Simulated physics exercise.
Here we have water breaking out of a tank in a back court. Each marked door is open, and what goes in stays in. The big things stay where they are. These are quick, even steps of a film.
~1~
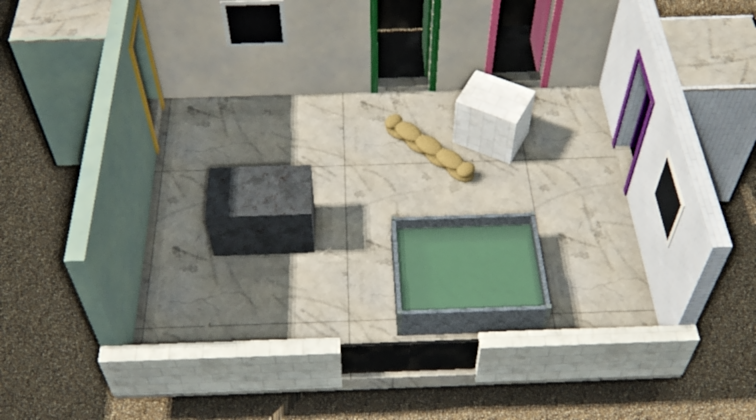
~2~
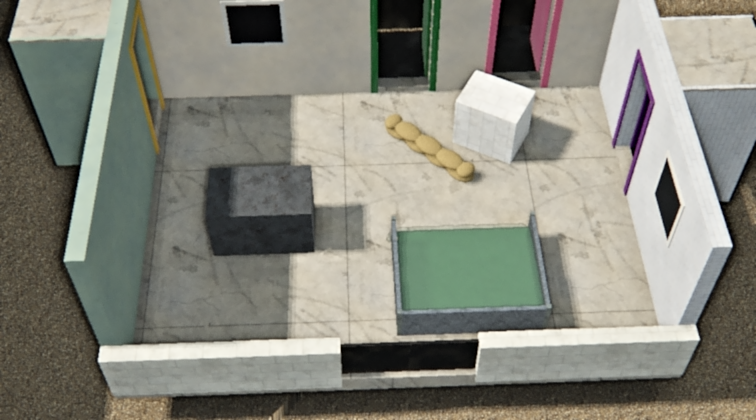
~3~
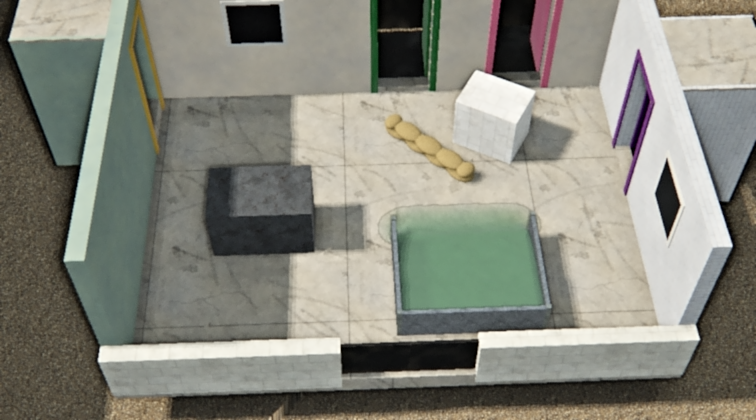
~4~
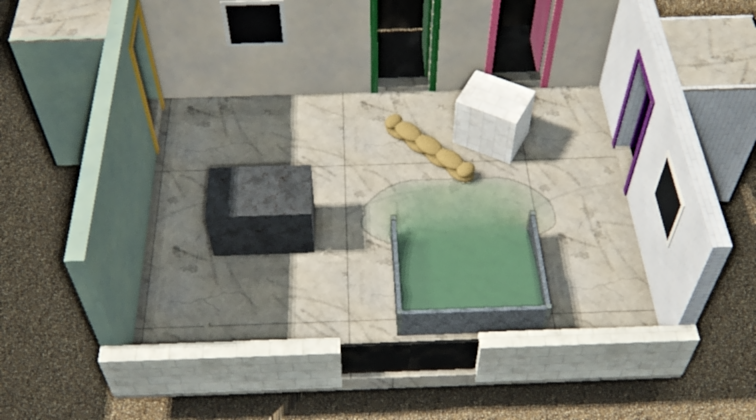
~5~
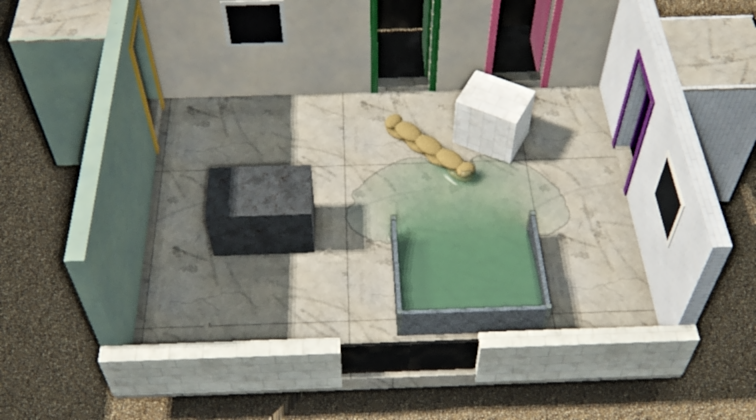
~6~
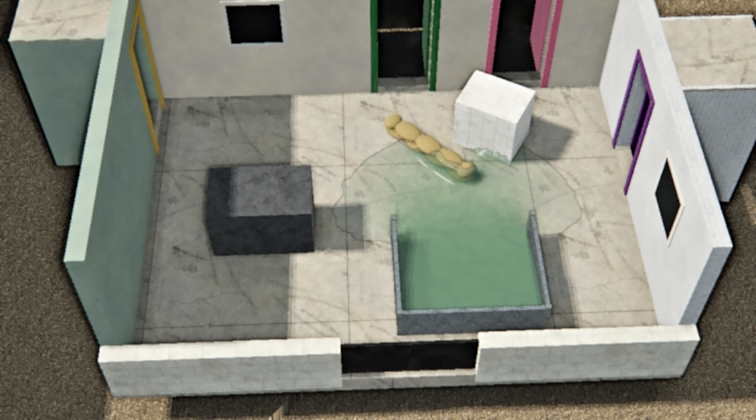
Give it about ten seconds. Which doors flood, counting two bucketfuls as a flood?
The green door stays under that; the purple door takes more than that; the pink door stays under that; the yellow door stays under that.
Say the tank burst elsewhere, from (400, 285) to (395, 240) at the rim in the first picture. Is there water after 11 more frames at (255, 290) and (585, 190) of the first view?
As listed: Wet, dry.
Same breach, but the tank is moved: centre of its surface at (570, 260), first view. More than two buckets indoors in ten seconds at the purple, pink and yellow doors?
One by one: The purple one lets more in, the pink one floods, the yellow one holds.
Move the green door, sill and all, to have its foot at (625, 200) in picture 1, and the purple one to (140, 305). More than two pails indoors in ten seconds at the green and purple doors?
Green stays under; purple holds.
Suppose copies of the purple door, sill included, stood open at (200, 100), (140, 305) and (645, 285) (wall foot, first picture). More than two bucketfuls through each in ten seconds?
As listed: Takes more, holds, is under.
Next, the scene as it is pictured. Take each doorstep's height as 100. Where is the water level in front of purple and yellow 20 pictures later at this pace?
Roughly 200 per cent, then 80 per cent.
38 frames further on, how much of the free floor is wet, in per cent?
Roughly 70 per cent.
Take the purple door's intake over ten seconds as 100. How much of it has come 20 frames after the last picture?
About 60 per cent.
A moment on, water covers 25 % of the floor; the green door not reached, the purple door not reached, the pink door not reached, the yellow door not reached.
Next, water covers 35 % of the floor; the green door wet at the sill, nothing in, the purple door wet at the sill, nothing in, the pink door not reached, the yellow door not reached.
Then, water covers 55 % of the floor; the green door under two buckets in, the purple door over two buckets in, the pink door wet at the sill, nothing in, the yellow door wet at the sill, nothing in.
Later, water covers 70 % of the floor; the green door under two buckets in, the purple door over two buckets in, the pink door wet at the sill, nothing in, the yellow door wet at the sill, nothing in.
In the end, water covers 95 % of the floor; the green door under two buckets in, the purple door over two buckets in, the pink door wet at the sill, nothing in, the yellow door wet at the sill, nothing in.
